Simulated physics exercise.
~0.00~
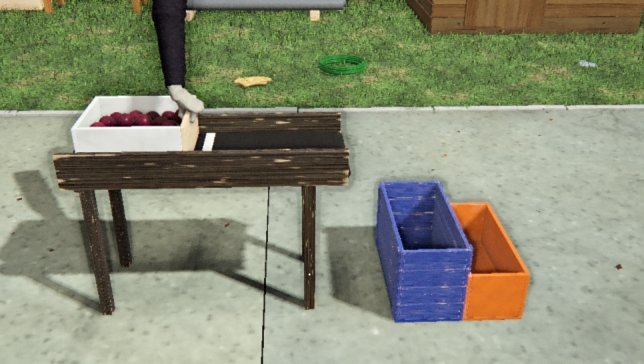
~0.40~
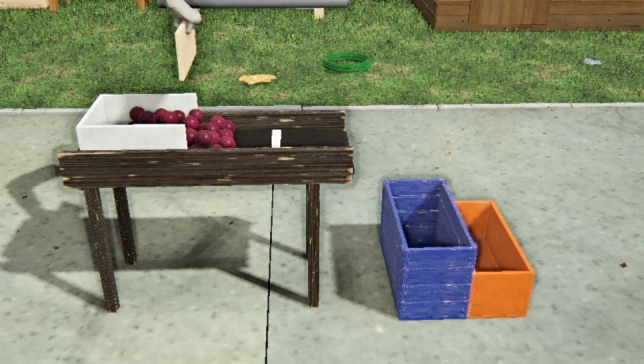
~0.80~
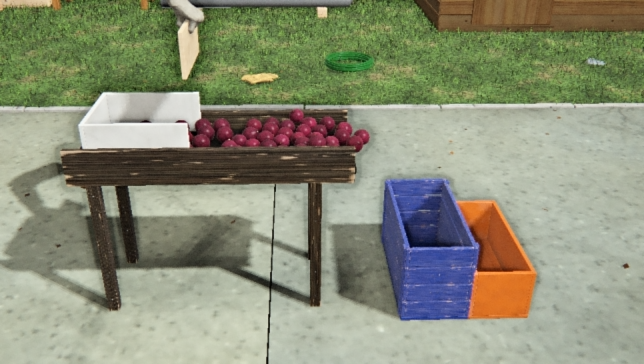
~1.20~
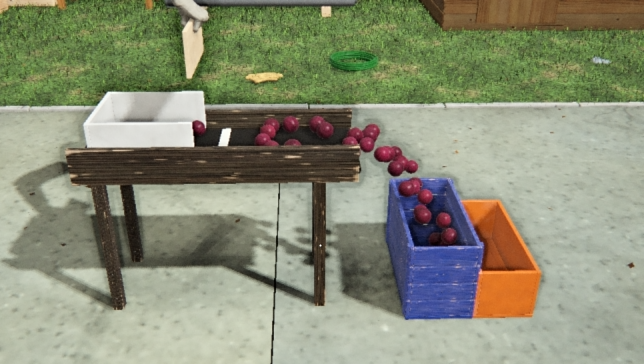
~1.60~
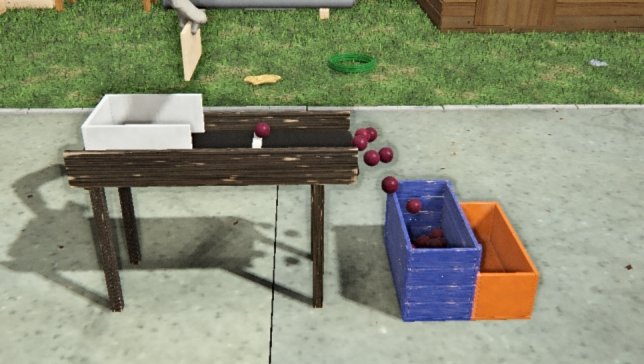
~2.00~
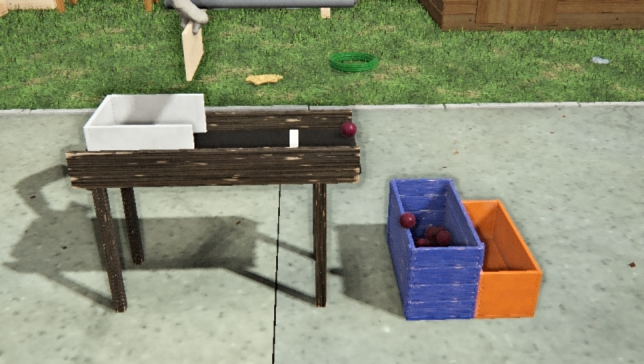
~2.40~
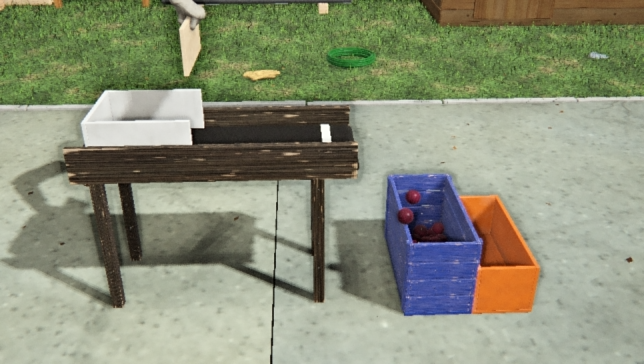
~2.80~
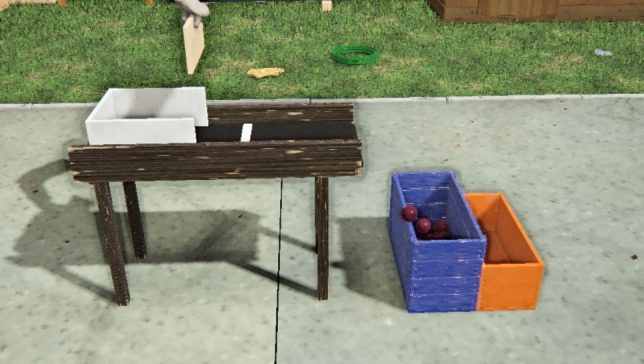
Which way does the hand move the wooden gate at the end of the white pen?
The hand moves the gate up, lifting it clear of the belt so that the onions can move out of the pen.
